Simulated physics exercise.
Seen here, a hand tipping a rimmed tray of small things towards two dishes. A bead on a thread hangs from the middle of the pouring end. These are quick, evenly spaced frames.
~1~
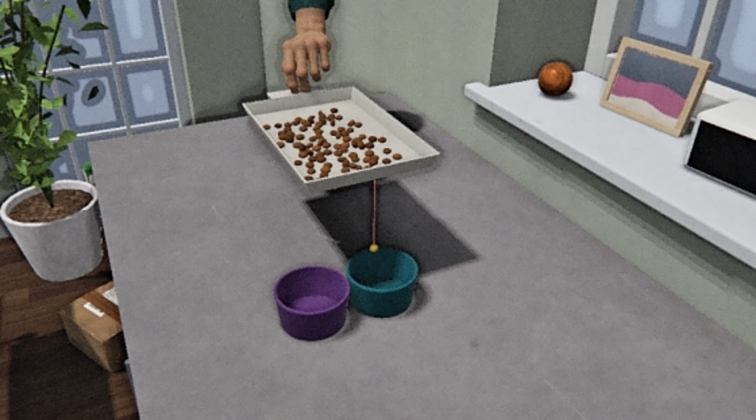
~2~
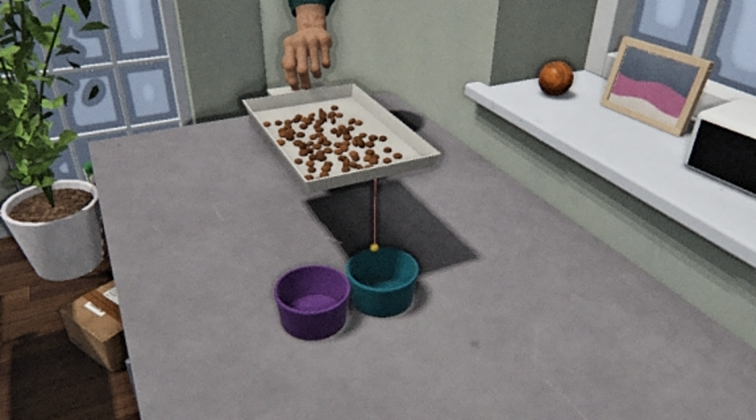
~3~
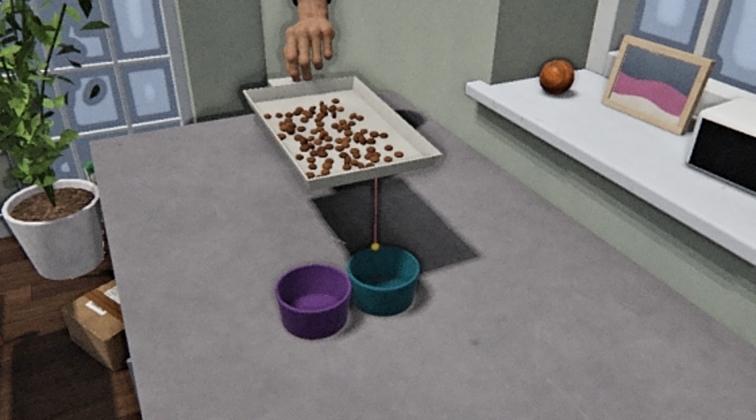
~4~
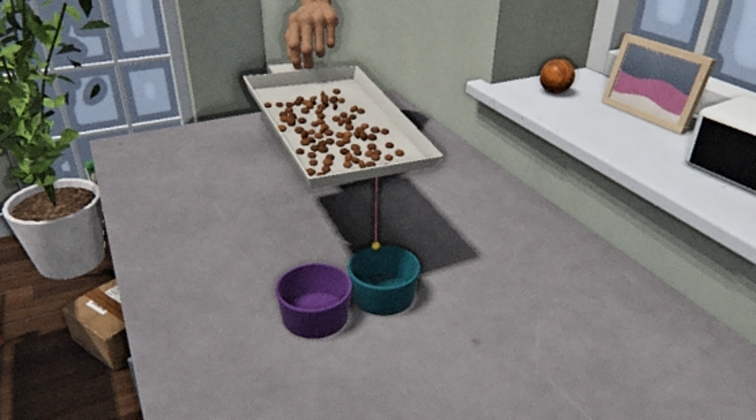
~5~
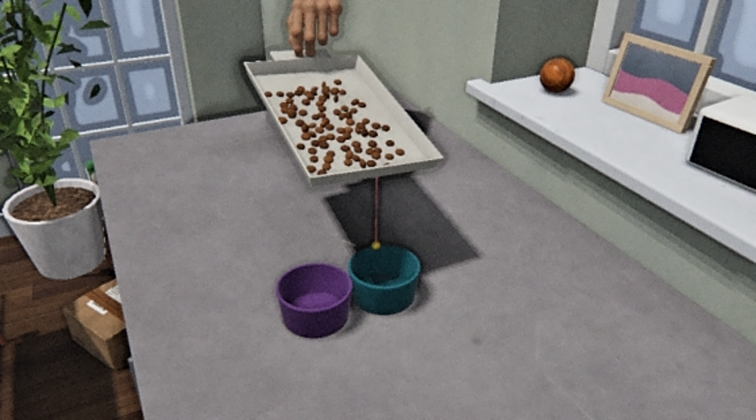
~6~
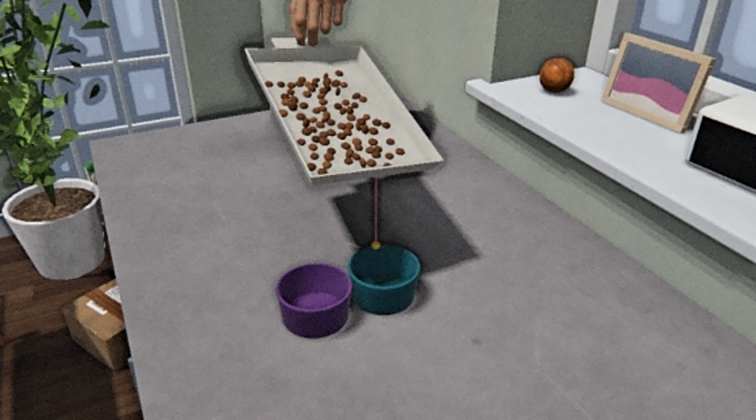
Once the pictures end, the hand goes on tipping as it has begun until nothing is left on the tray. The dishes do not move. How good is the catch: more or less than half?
Caught overall: Under half.
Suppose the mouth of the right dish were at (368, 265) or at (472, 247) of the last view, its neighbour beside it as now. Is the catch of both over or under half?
At the first place less than half, at the second more than half.
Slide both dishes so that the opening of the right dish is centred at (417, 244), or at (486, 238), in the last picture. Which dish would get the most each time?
One: The right dish. Two: The dish on the left.
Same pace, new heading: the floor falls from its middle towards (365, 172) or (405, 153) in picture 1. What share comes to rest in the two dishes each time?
About 60 and 0 per cent.
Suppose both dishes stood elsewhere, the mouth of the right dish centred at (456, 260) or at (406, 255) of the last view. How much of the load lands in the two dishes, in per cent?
About 60 and 60 per cent.
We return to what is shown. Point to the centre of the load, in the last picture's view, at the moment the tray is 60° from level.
Around (401, 158).
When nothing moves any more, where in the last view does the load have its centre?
Roughly at (438, 278).
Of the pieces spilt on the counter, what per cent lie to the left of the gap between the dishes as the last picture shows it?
Near 0 %.
Soon after the last picture, tray tipped steeply; nearly all on the tray; a small part in the air.
A little later, tray tipped right over; about a quarter on the tray; a small part in the right dish; about a third outside both; about a quarter in the air.
Later still, tray tipped past a quarter turn; about a quarter in the right dish; most outside both.
At rest, tray tipped past a quarter turn; none in the left dish; about a quarter in the right dish; most outside both.
